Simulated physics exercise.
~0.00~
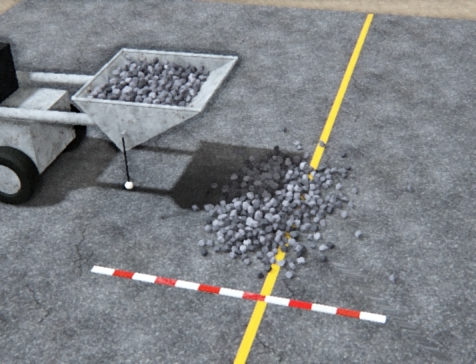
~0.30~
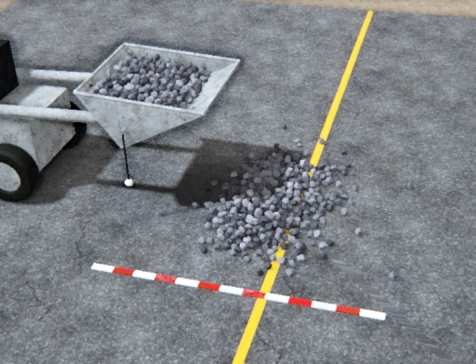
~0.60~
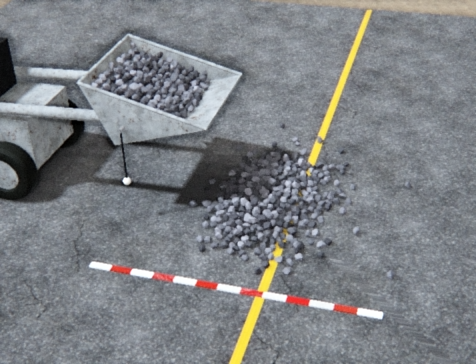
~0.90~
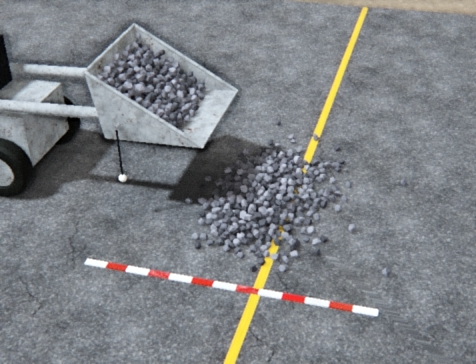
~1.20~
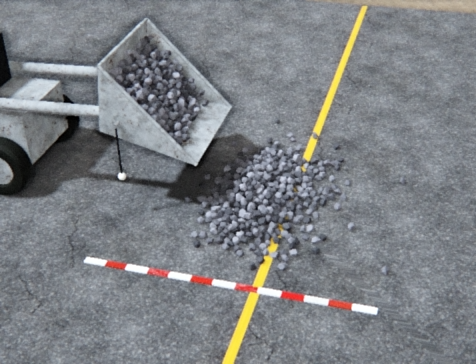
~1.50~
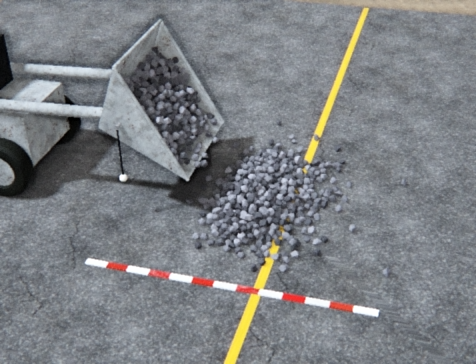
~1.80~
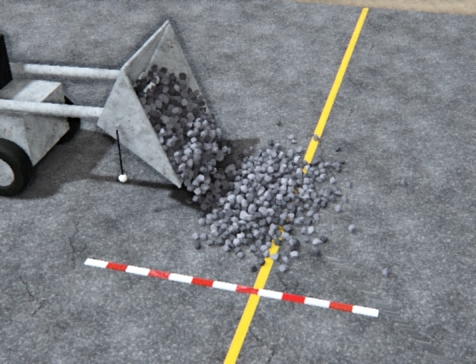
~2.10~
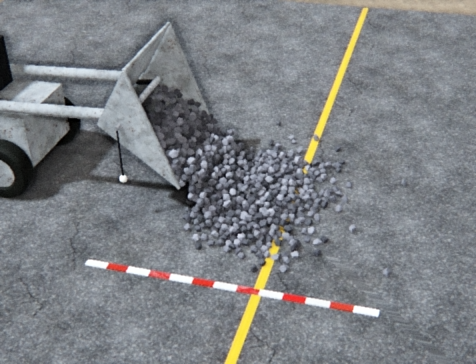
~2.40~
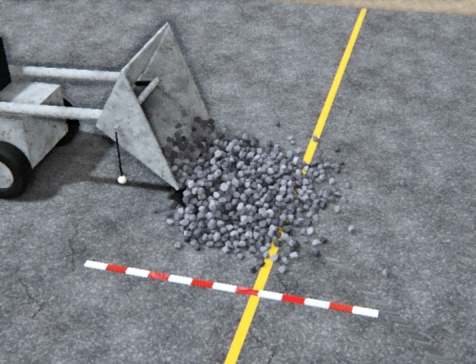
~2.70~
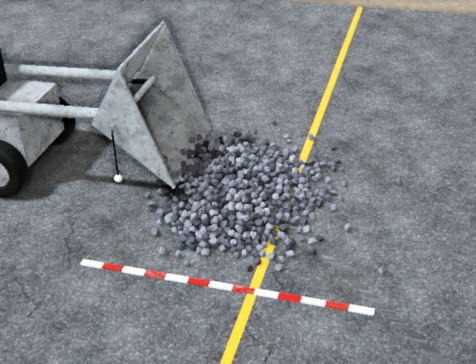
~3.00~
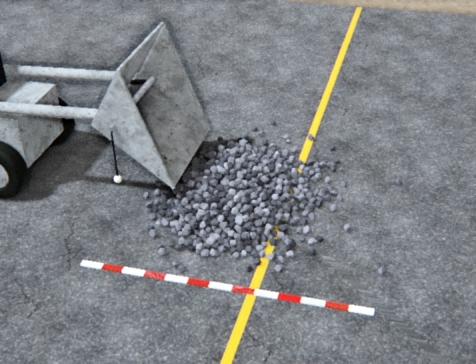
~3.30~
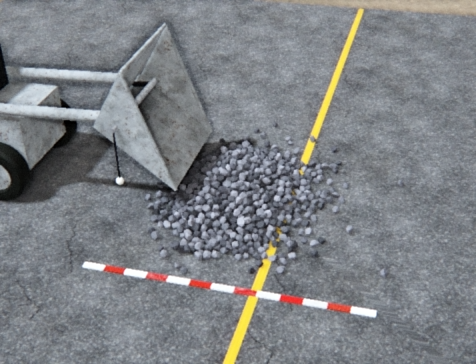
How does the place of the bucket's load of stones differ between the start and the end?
At the start the load sits in the bucket at the upper left. At the end it lies lower and farther right on the ground, merged with the left side of the earlier pile.
